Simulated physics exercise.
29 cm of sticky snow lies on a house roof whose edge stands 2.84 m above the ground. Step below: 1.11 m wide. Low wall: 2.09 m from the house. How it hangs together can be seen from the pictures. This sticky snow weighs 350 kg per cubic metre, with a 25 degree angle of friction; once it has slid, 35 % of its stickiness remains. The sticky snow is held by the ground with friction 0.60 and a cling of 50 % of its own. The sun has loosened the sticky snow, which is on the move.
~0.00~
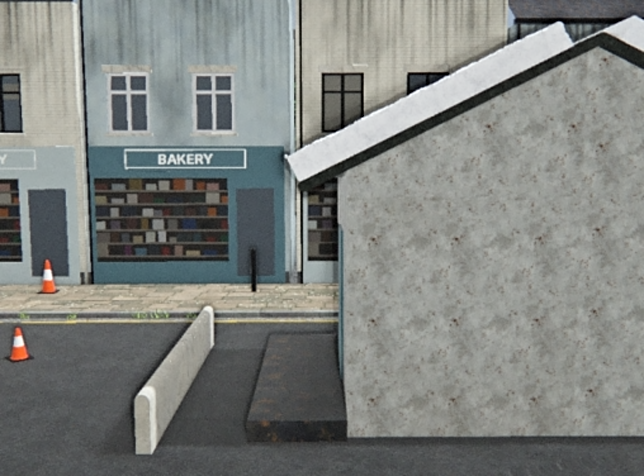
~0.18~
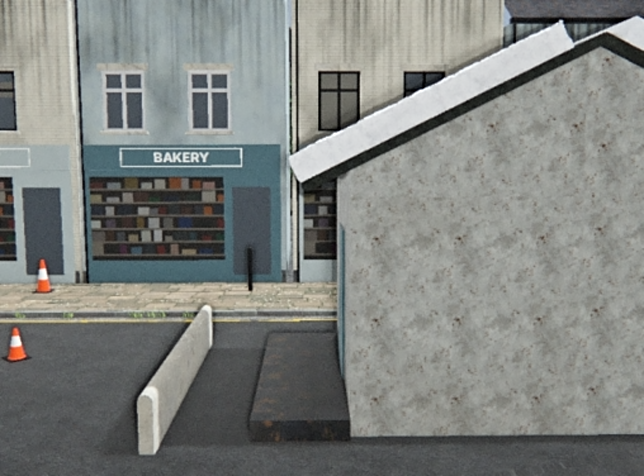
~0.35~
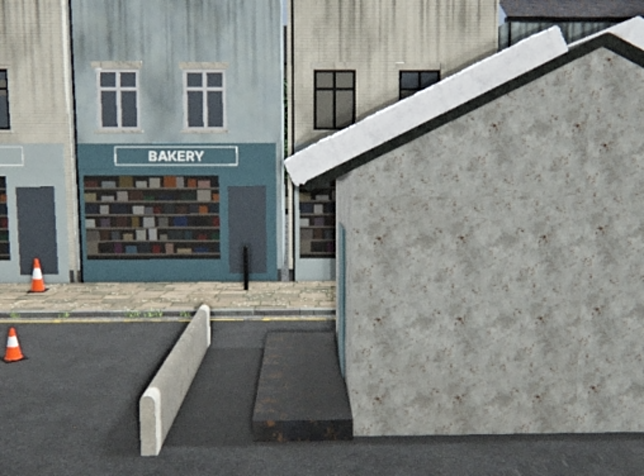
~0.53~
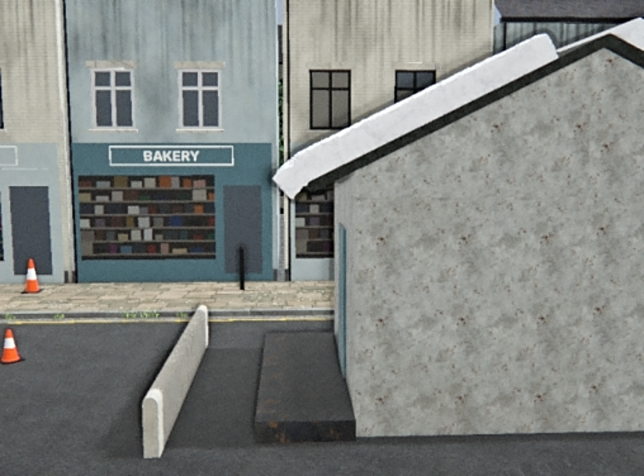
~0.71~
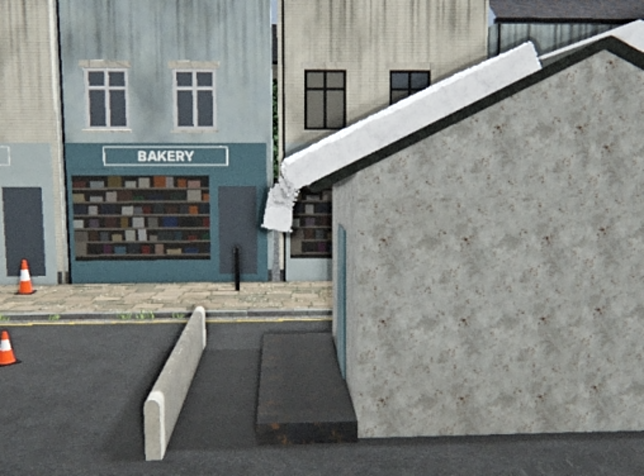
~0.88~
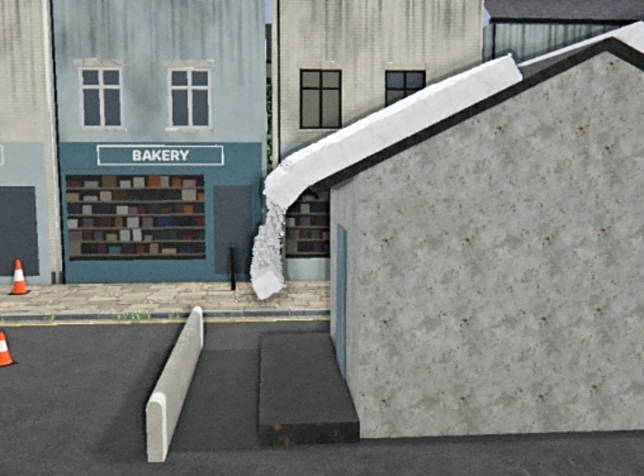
A thick slab of white snow slid slowly down the sloping roof of a grey building, then bent over the left edge, cracked and drooped lower above the step, across from a bakery.
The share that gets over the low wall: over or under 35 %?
Not reaching 35 %.
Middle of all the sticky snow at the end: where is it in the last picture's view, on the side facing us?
It sits close to (167, 427) in the last view.
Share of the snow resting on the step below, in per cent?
It comes to roughly 10 %.
After 1.26 s, 71 % is still on the roof and 0 % is past the low wall.
After 1.71 s, 35 % is still on the roof and 0 % is past the low wall.
After 2.15 s, none is still on the roof and 7 % is past the low wall.
After 2.60 s, none is still on the roof and 26 % is past the low wall.
After 3.30 s, none is still on the roof and 26 % is past the low wall.
